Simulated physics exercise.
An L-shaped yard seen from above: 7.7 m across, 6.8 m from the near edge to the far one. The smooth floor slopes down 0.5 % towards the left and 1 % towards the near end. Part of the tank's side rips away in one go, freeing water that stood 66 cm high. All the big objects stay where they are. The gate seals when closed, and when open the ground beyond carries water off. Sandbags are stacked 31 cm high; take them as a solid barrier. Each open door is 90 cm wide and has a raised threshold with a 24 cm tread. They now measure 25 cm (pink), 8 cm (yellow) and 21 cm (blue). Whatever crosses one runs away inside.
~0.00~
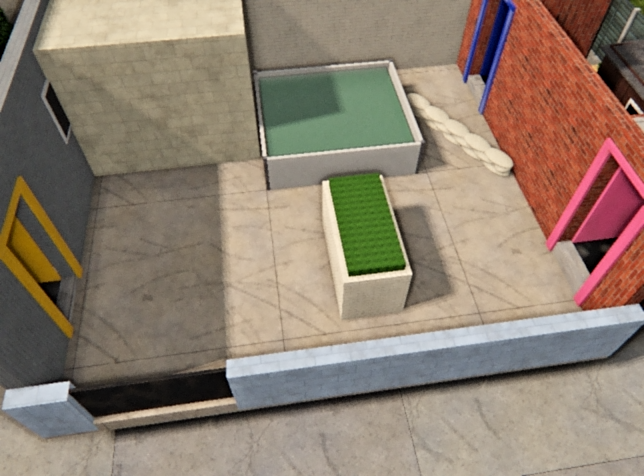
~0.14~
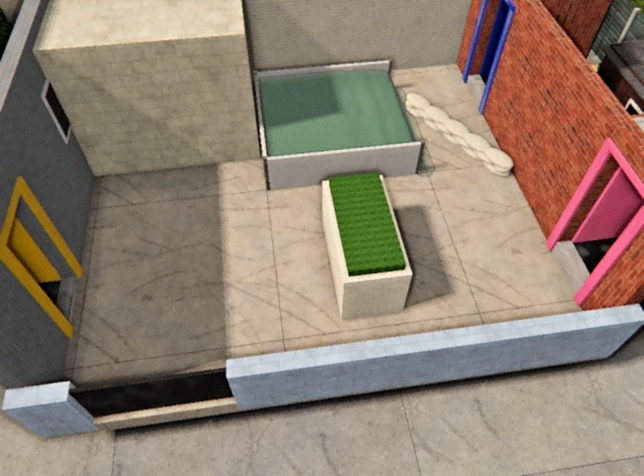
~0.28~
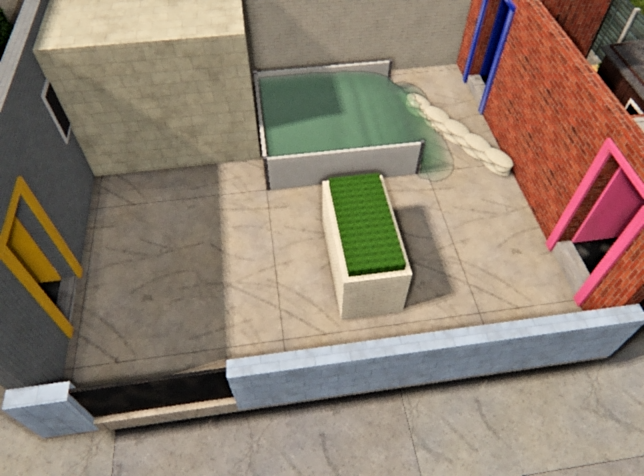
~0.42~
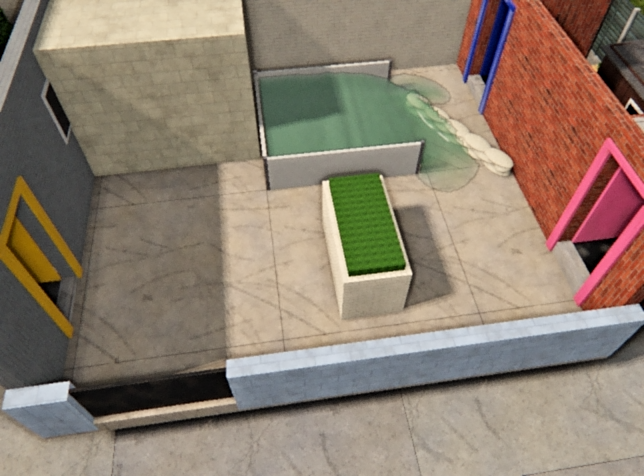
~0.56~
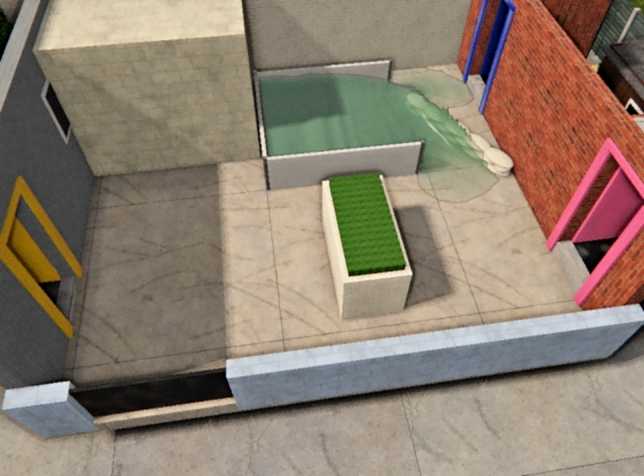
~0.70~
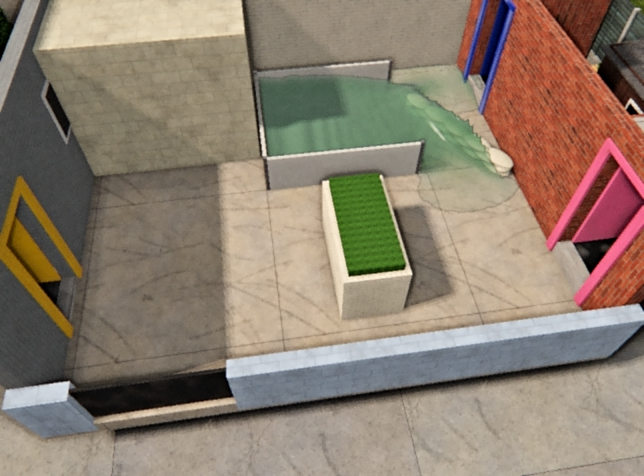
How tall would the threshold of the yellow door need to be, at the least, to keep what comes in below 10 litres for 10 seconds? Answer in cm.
Close to 12 cm is just enough.
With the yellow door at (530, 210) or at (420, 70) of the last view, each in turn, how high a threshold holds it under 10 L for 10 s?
About 22 and 27 cm.
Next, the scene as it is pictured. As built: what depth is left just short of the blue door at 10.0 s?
Some 16.5 cm.
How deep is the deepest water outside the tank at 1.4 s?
Roughly 48 cm.
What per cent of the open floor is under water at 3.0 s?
Near 40 per cent is wet.
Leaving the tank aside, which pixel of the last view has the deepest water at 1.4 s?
At about (417, 120).
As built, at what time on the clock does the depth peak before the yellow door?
Near 7.0 s.
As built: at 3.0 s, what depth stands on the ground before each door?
Depths in cm: Pink 15, yellow 0, blue 22.
After 1.4 s water covers 20 % of the floor, deepest (48 cm) near (417, 120); it has not reached the yellow door.
After 3.0 s water covers 40 % of the floor, deepest (44 cm) near (564, 339); it has not reached the yellow door.
After 10.0 s water covers 95 % of the floor, deepest (22 cm) near (262, 96); 10 cm at the yellow door, 53 litres in over its 8 cm threshold.
At the yellow door as built, the water arrived by 5.0 s and peaked near 14 cm at 6.8 s.
Run again over the same 10 s with other heights there, 19 litres in over 11 cm, 1 litre over 15 cm. The limit of 10 litres is kept from about 12 cm up.
